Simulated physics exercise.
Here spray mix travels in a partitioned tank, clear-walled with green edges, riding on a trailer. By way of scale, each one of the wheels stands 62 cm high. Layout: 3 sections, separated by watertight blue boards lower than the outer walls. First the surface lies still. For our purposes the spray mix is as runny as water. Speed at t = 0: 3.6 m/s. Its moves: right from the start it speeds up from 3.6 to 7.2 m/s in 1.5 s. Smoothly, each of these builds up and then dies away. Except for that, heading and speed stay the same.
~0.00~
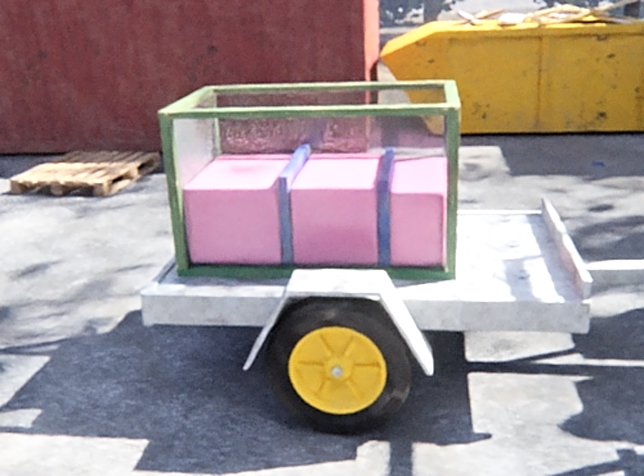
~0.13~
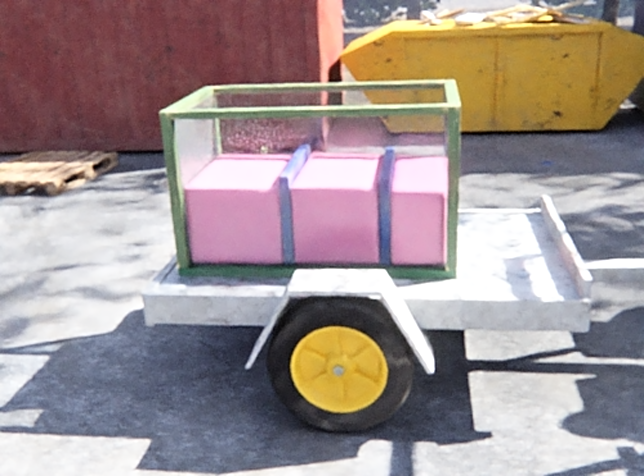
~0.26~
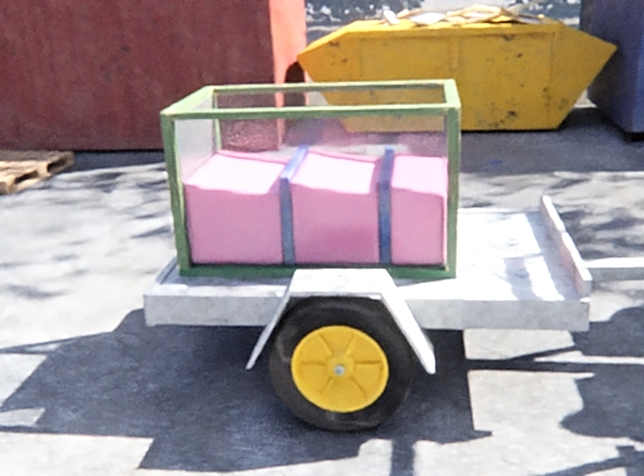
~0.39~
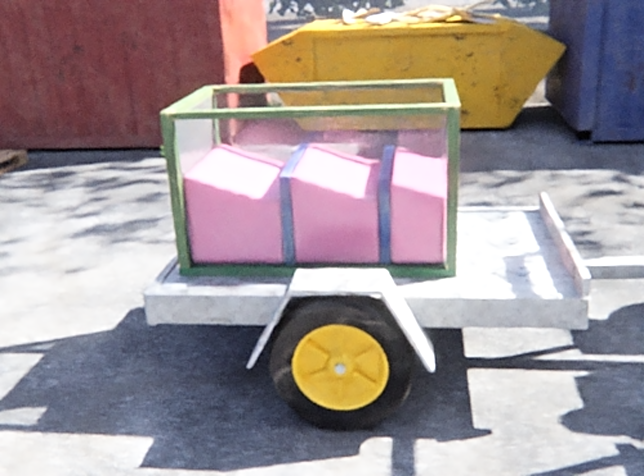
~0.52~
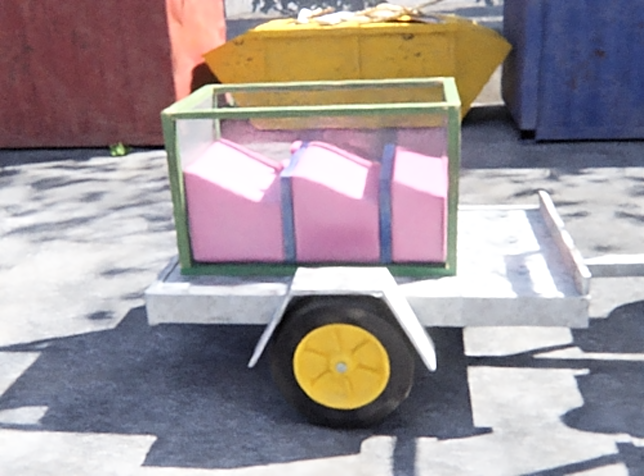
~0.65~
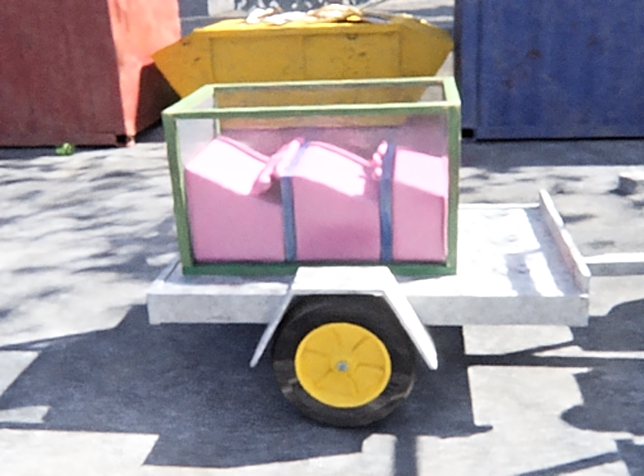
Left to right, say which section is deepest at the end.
First.
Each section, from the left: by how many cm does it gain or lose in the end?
From the left: 1 up, 1 down, 1 down.
By 1.05 s the mean depths from the left are 39, 37, 37 cm.
By 1.55 s the mean depths from the left are 39, 37, 37 cm.
By 2.05 s the mean depths from the left are 39, 37, 37 cm.
By 4.49 s the mean depths from the left are 39, 37, 37 cm.
